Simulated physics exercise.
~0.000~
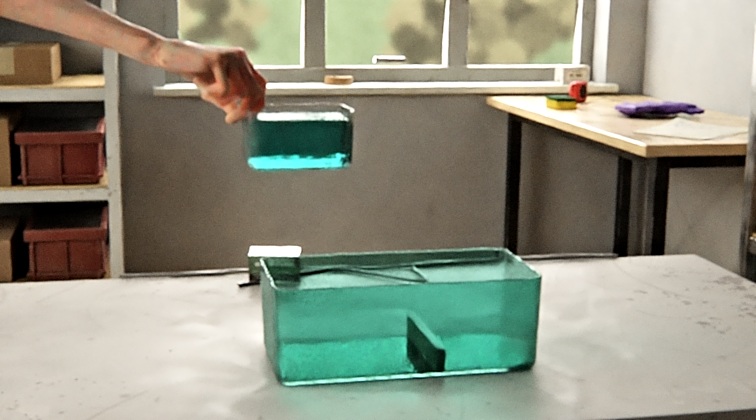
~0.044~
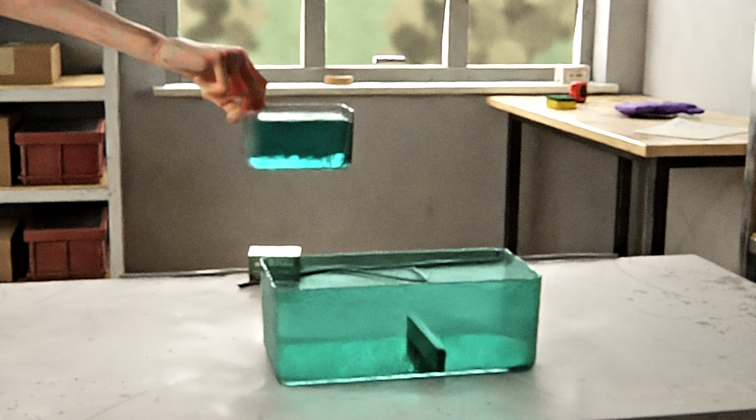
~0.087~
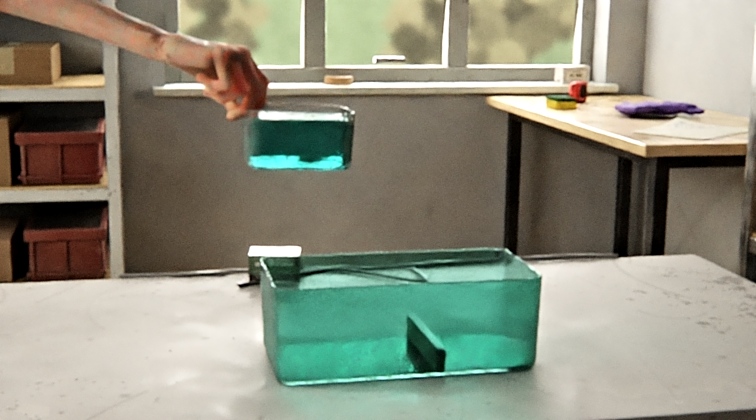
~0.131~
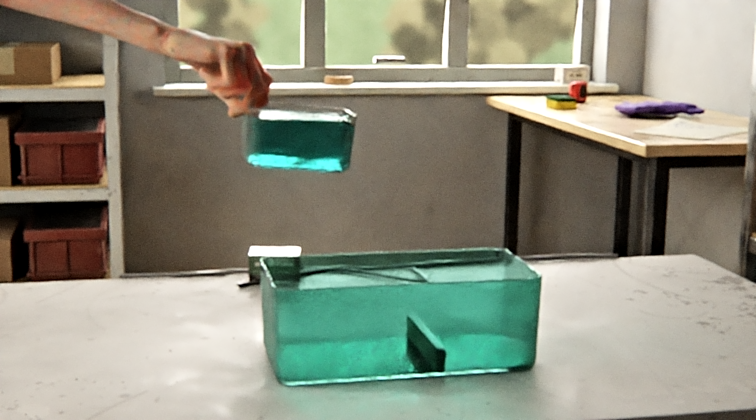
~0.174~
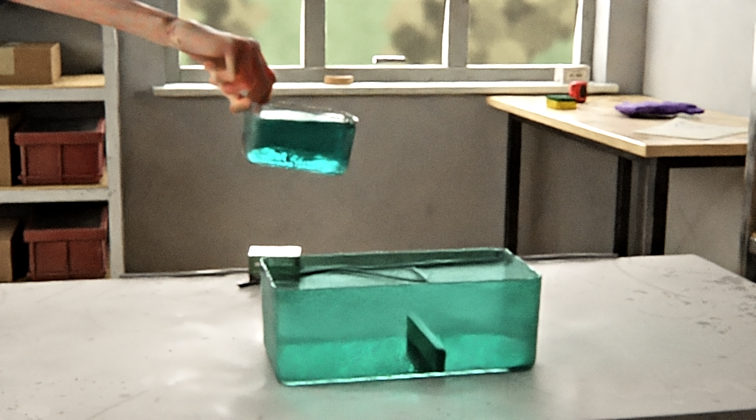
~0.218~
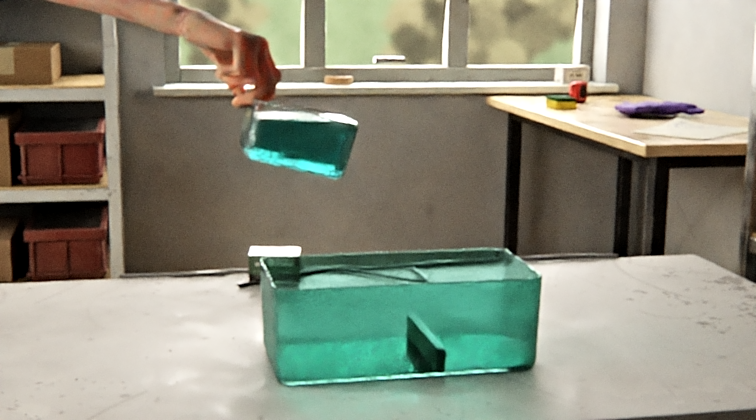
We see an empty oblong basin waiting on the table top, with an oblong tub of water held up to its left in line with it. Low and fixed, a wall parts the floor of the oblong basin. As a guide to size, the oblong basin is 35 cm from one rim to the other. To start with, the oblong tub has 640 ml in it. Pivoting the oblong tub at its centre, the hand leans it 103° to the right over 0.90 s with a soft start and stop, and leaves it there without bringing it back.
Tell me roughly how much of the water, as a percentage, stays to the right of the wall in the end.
Around 25 per cent stays on the right.
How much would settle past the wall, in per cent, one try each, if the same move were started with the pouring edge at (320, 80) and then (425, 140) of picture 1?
Near 10 in a hundred on the first go and near 85 in a hundred on the second.
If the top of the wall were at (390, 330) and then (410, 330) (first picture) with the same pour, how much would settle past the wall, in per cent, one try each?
In order, 70 and 55 per cent.
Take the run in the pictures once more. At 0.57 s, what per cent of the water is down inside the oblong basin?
Close to 12 in a hundred.
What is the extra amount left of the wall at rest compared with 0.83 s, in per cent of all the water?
Close to 14% of the whole.
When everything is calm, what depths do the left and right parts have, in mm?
I'd say close to 14 mm on the left, close to 8 mm on the right.
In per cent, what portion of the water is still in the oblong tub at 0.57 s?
Fraction remaining: Approx. 44 per cent.
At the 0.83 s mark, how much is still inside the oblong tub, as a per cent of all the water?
8 in a hundred, give or take.
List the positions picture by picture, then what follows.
In the first frame, it leans 0°; its right rim is at (348, 110); the water meets the walls at (246, 118) and (345, 117); the oblong basin's rim runs from (267, 275) to (523, 264); the wall's top is at (425, 331).
In the second frame, it leans 1°; its right rim is at (348, 110); the water meets the walls at (246, 118) and (346, 117).
In the third frame, it leans 2°; its right rim is at (349, 112); the water meets the walls at (247, 118) and (346, 118).
In the fourth frame, it leans 5°; its right rim is at (350, 115); the water meets the walls at (248, 117) and (347, 118).
In the fifth frame, it leans 9°; its right rim is at (351, 118); the water meets the walls at (249, 116) and (348, 119).
In the sixth frame, it leans 14°; its right rim is at (352, 123); the water meets the walls at (249, 117) and (351, 120).
By 0.57 s the tilt is 73° and 44 per cent is still to pour, 12 is left of the wall and 0 right of it.
By 0.83 s the tilt is 102° and 8 per cent is still to pour, 60 is left of the wall and 23 right of it.
By 1.10 s the tilt is 103° and 1 per cent is still to pour, 72 is left of the wall and 24 right of it.
By 1.40 s the tilt is 103° and 0 per cent is still to pour, 74 is left of the wall and 25 right of it.
At rest 74 per cent lies left of the wall, 25 right of it and 1 outside.
